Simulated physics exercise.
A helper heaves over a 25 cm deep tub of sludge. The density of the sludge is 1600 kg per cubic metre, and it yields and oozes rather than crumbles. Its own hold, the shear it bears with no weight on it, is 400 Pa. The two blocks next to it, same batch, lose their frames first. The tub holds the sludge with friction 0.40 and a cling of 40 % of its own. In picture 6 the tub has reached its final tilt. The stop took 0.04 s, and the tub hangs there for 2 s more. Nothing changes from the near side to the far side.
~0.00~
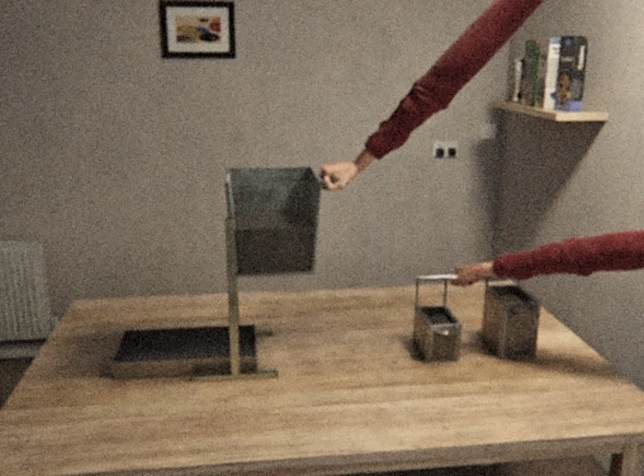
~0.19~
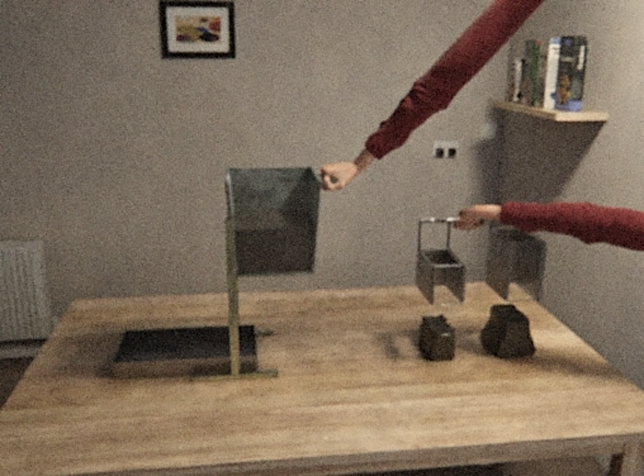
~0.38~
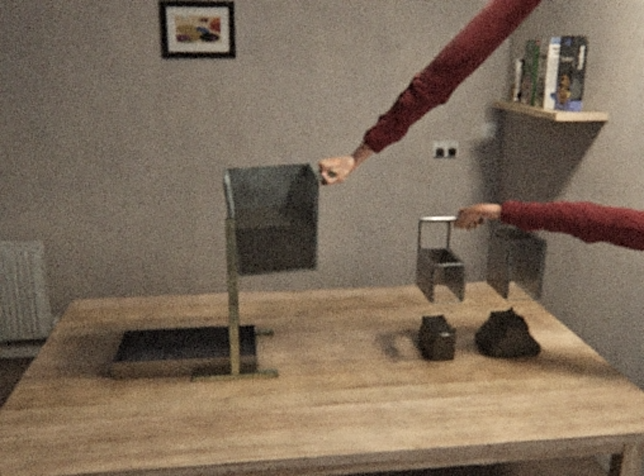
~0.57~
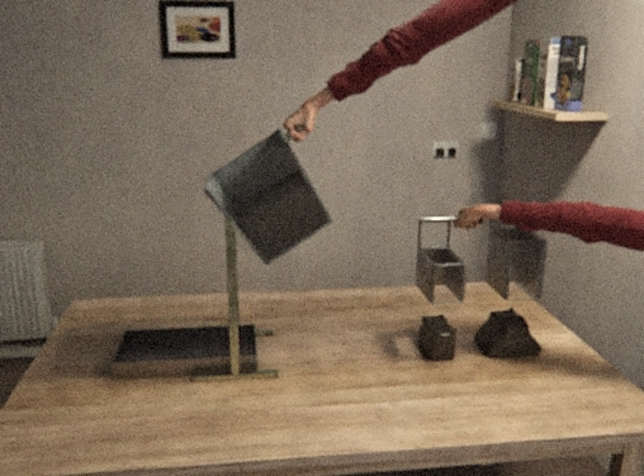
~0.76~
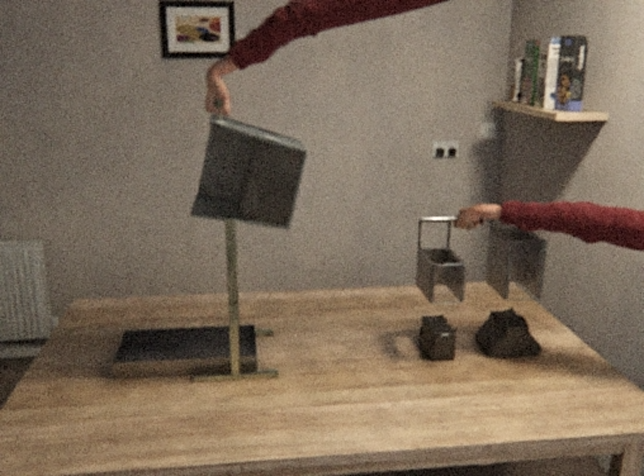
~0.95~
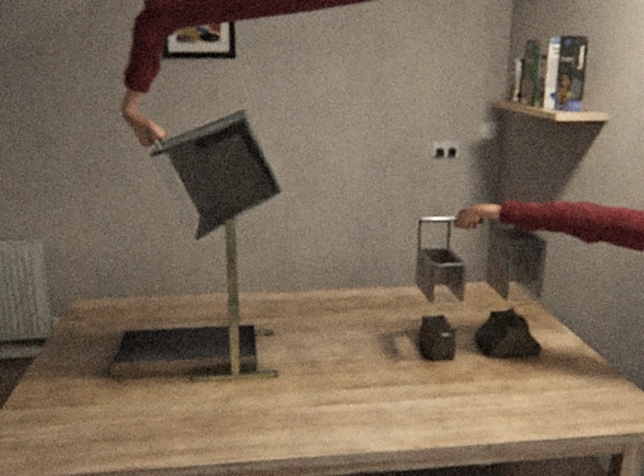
A grey-green tub on a slim upright stand rises above a pale wooden table in a grey-walled room, seen from the front and slightly above by a still camera. A dark tray lies at left, and two metal moulds stand at right. One red-sleeved arm lifts the moulds off two dark blocks, the right one slumping wider, then another swings the tub up and over leftward.
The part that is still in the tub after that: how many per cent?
Close to 0 per cent.
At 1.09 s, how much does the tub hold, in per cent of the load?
About 75 %.
By 1.09 s, the tub is at 115 degrees and holds 77 %.
By 1.26 s, the tub is at 115 degrees and holds 6 %.
By 1.43 s, the tub is at 115 degrees and holds 0 %.
By 1.60 s, the tub is at 115 degrees and holds 0 %.
By 2.95 s, at the end, the tub is at 115 degrees and holds 0 %.
